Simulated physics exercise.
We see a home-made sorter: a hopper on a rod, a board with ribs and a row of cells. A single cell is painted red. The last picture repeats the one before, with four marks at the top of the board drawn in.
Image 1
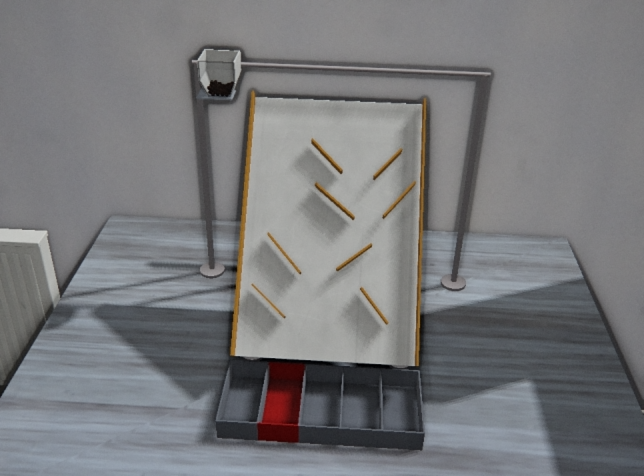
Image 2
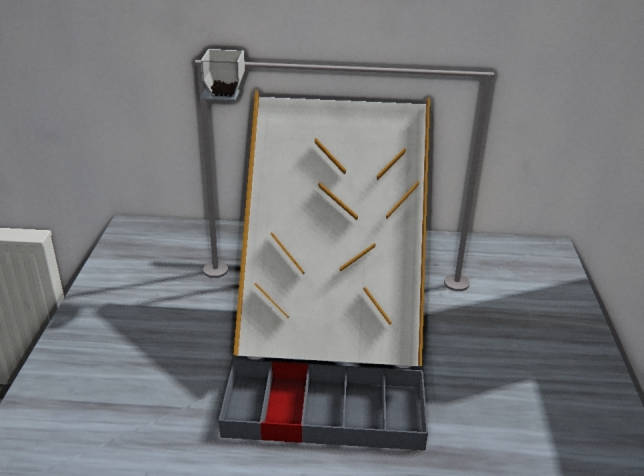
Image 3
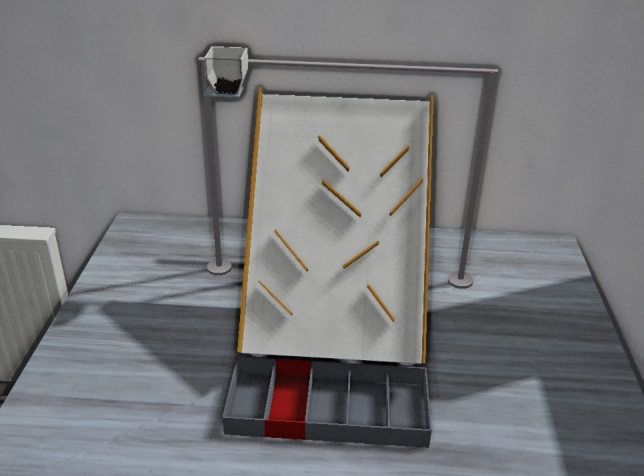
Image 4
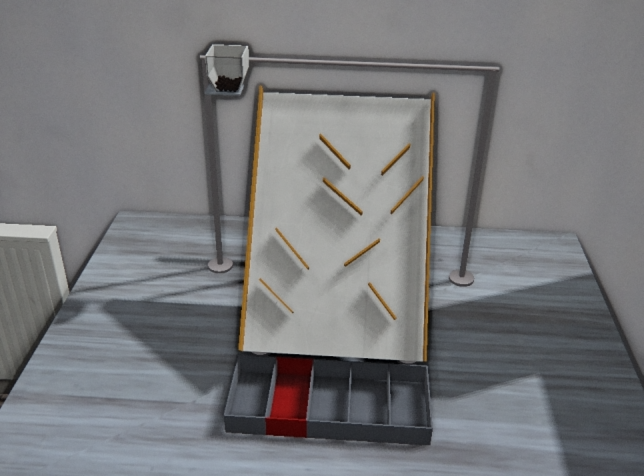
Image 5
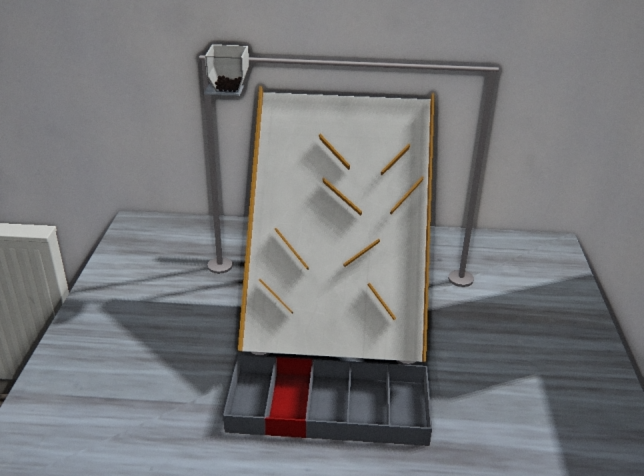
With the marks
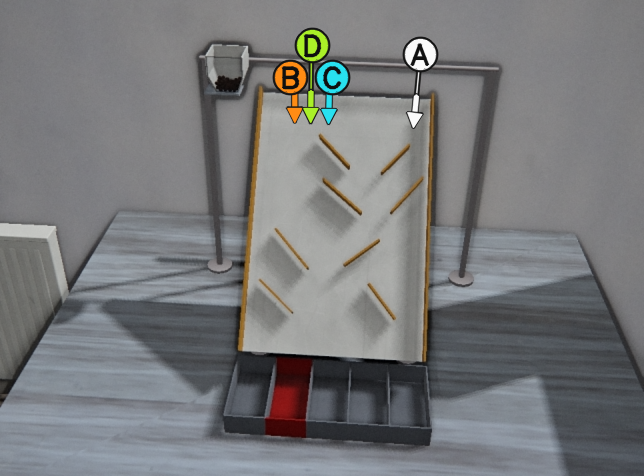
A pale board with wooden edges leans upright on a grey wood-grain table against a plain grey wall, seen from the front and slightly above. Slanted orange-brown ribs dot it, a clear hopper of dark bits hangs upper left on a metal rod frame, and a grey tray below has one red cell, second from left. The view shifts very slightly, then steadies, while everything stays still.
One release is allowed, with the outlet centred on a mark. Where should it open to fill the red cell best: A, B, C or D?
Use mark A.
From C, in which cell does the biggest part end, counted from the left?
It is the fifth one.
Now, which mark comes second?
C.
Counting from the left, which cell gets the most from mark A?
The second.
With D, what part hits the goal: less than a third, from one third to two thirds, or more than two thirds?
Mark D gives less than a third.
On the marked copy, mark A meets the board at (413, 122); mark B meets the board at (294, 117); mark C meets the board at (328, 118); mark D meets the board at (310, 117).
If A is chosen, roughly two thirds in the red cell, roughly a third in other cells.
If B is chosen, not one piece in the red cell, almost all in other cells, just a few outside the box.
If C is chosen, roughly a quarter in the red cell, roughly two thirds in other cells, about a tenth outside the box.
If D is chosen, just a few in the red cell, almost all in other cells, about a tenth outside the box.
